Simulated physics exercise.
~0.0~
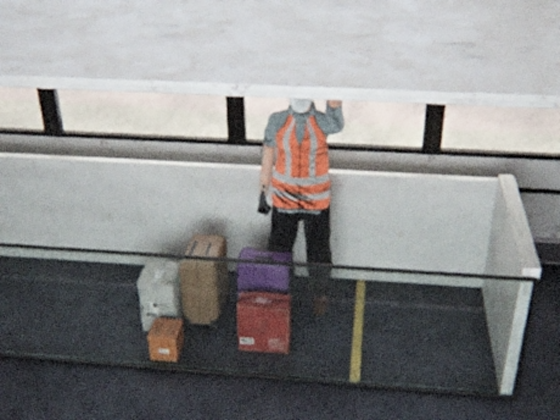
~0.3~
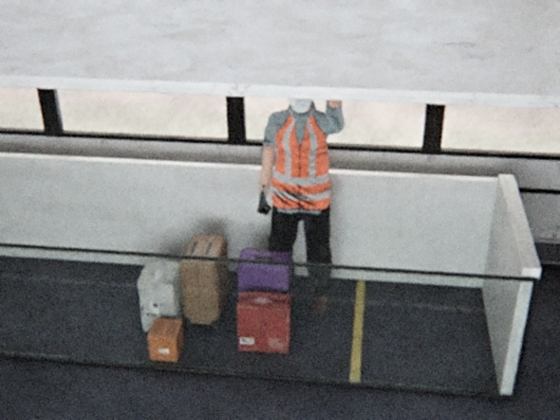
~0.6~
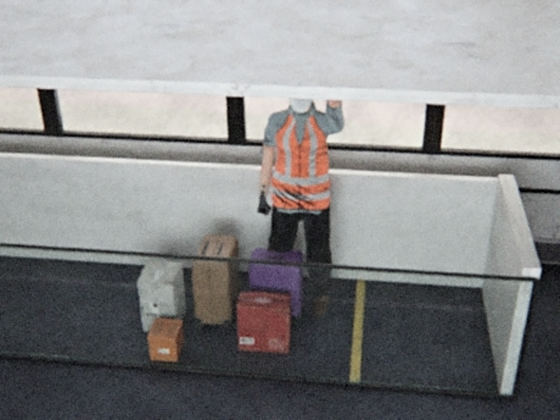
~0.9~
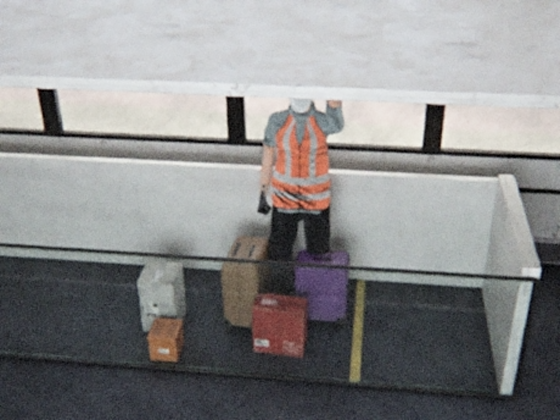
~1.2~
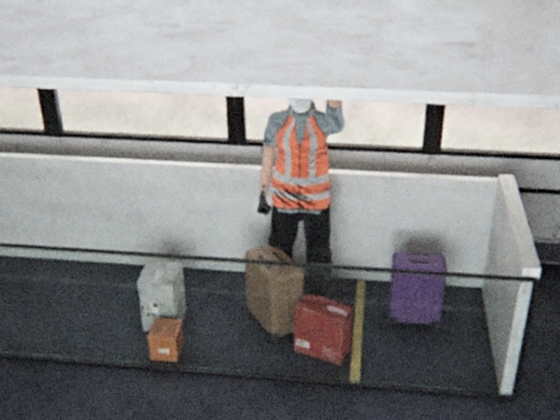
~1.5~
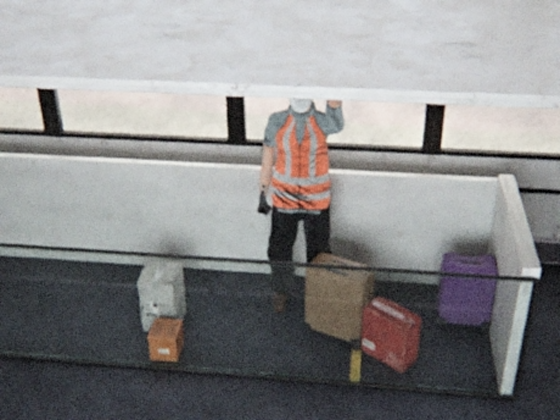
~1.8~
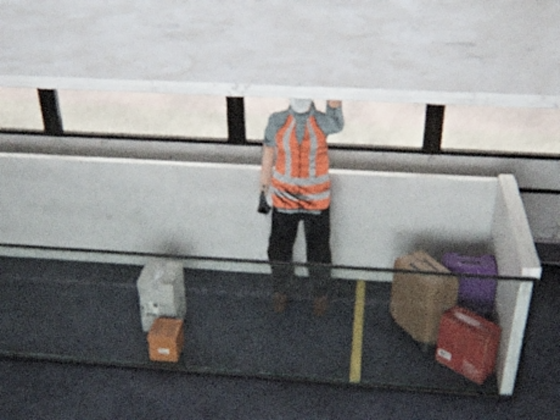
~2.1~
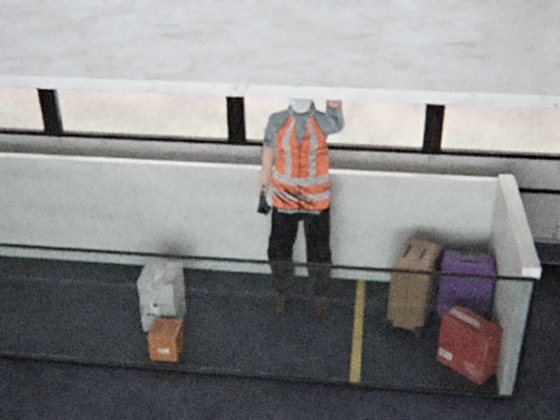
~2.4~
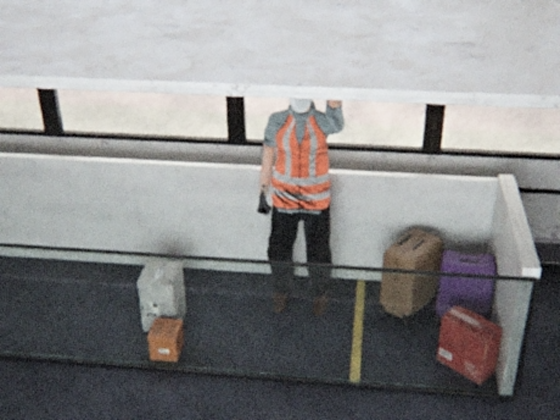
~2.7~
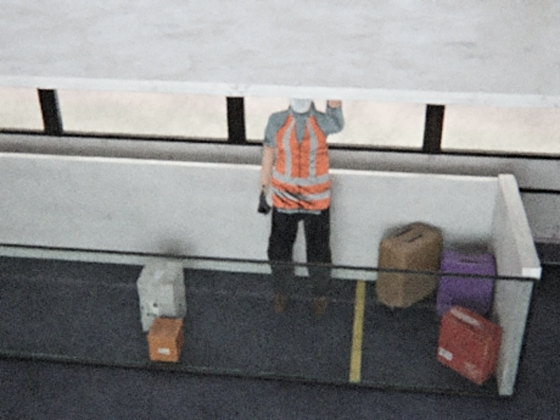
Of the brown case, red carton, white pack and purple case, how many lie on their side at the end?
None of the four lie on their side at the end, as they all stay upright.
